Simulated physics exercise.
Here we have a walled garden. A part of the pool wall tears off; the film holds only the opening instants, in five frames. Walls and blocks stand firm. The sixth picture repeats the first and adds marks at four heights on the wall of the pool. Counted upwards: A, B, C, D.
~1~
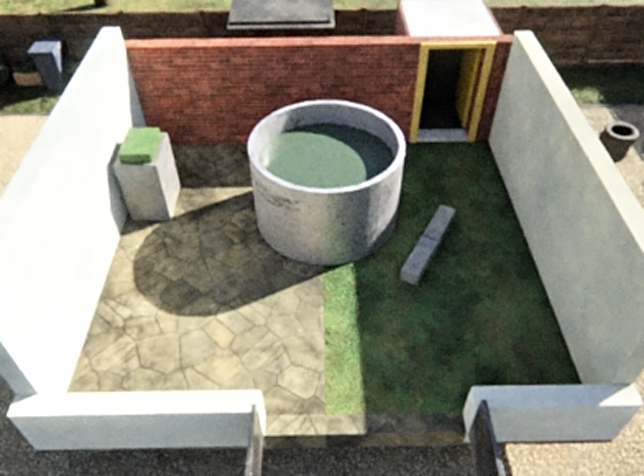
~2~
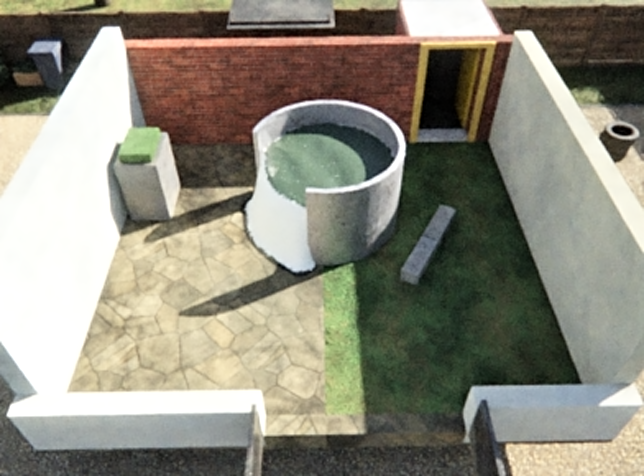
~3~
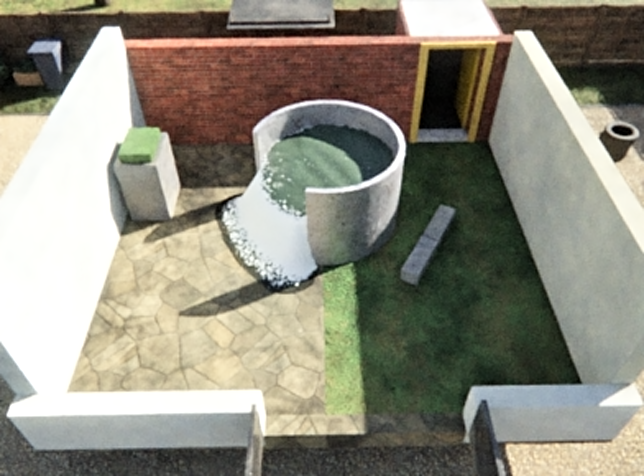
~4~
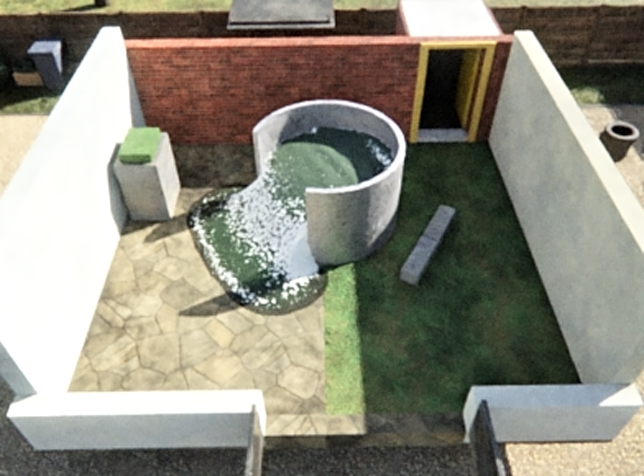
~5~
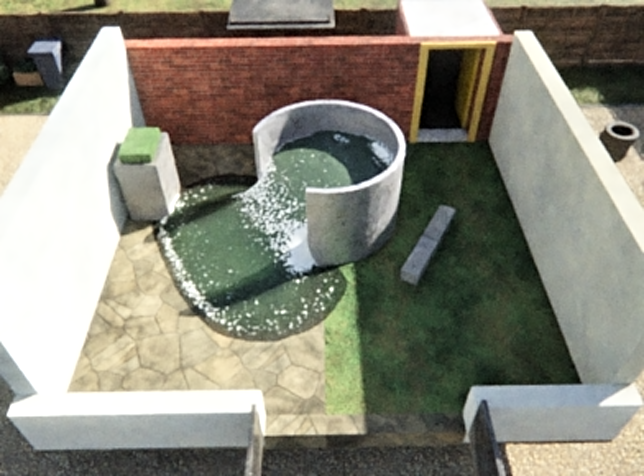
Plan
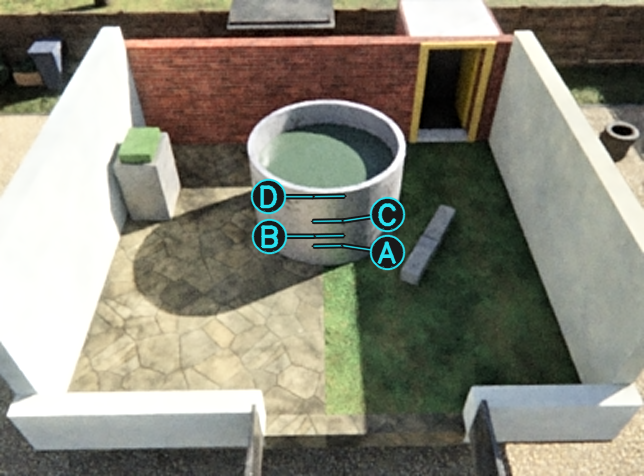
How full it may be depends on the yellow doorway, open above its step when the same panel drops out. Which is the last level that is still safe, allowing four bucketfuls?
That is line C.
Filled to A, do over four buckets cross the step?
No.
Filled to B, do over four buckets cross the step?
No.
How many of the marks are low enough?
Three of them.
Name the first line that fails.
That is line D.
On the marked copy, A at (328, 245); B at (328, 235); C at (328, 221); D at (328, 196); from the bottom up A, B, C, D.
If A is chosen, nothing gets over.
If B is chosen, nothing gets over.
If C is chosen, a splash gets over, under a bucket.
If D is chosen, about 9 bucketfuls get in.
